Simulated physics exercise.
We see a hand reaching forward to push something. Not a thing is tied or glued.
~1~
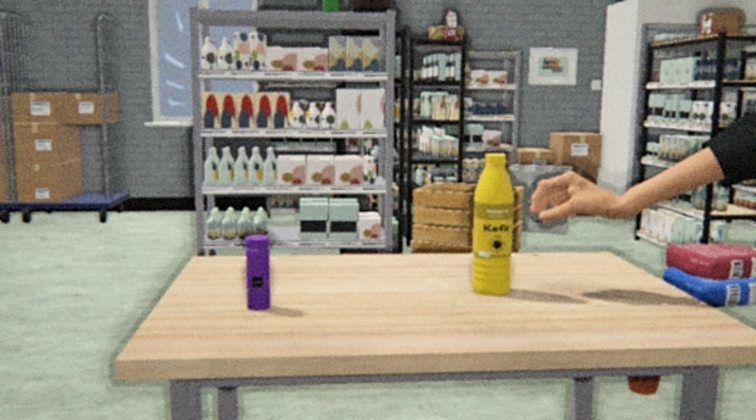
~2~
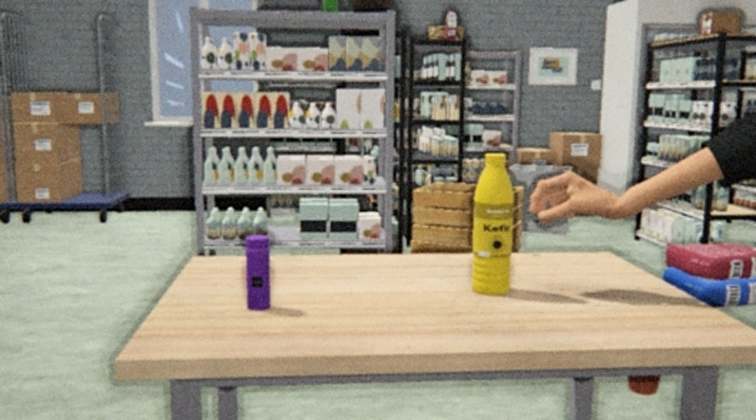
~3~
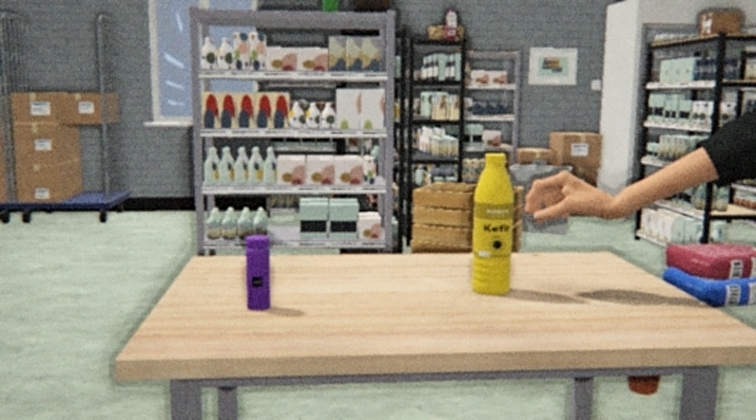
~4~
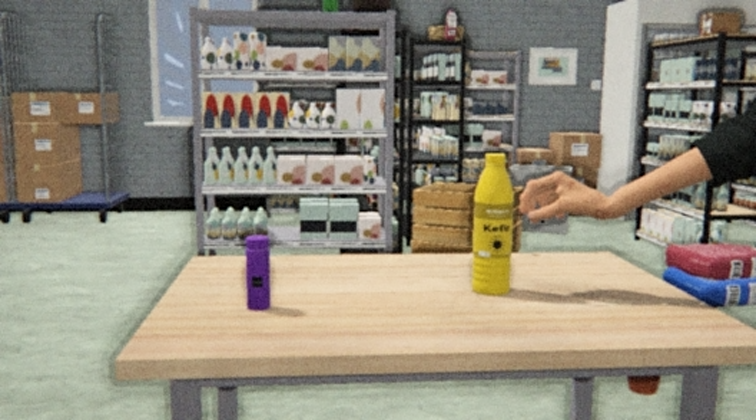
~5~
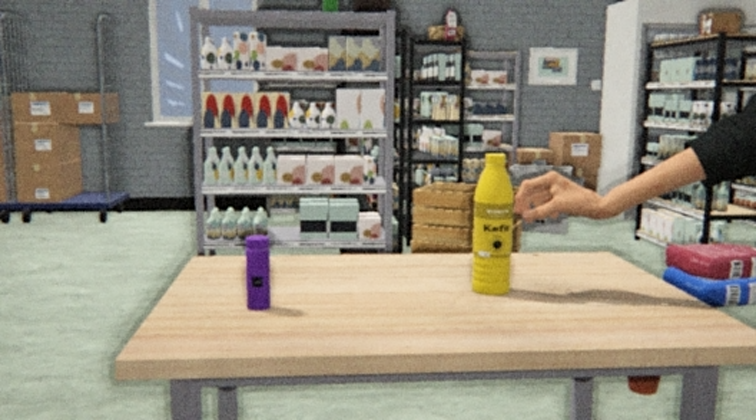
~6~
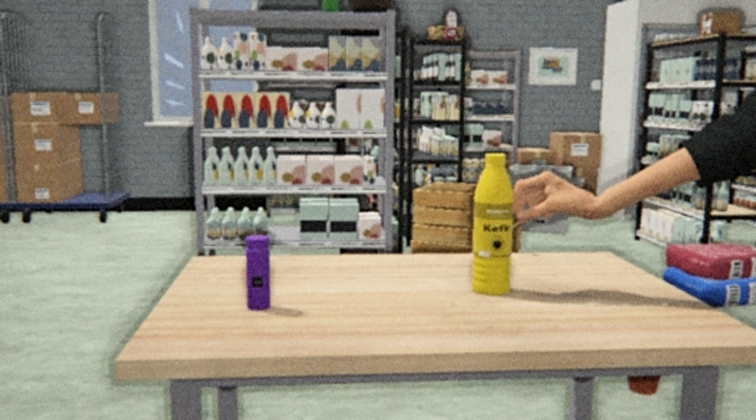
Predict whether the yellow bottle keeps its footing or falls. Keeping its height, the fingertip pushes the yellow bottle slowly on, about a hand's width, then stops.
Goes down.
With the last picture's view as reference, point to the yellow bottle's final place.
Pretty much around (403, 274), I'd say.
Then, 0.60 s on from there, yellow bottle turned 28° from how it was put near (459, 223).
Then, 0.80 s on from there, yellow bottle turned 68° from how it was put near (417, 249).
In the end, toppled on the table, yellow bottle. At the end, from the last picture's camera, yellow bottle near (403, 274).
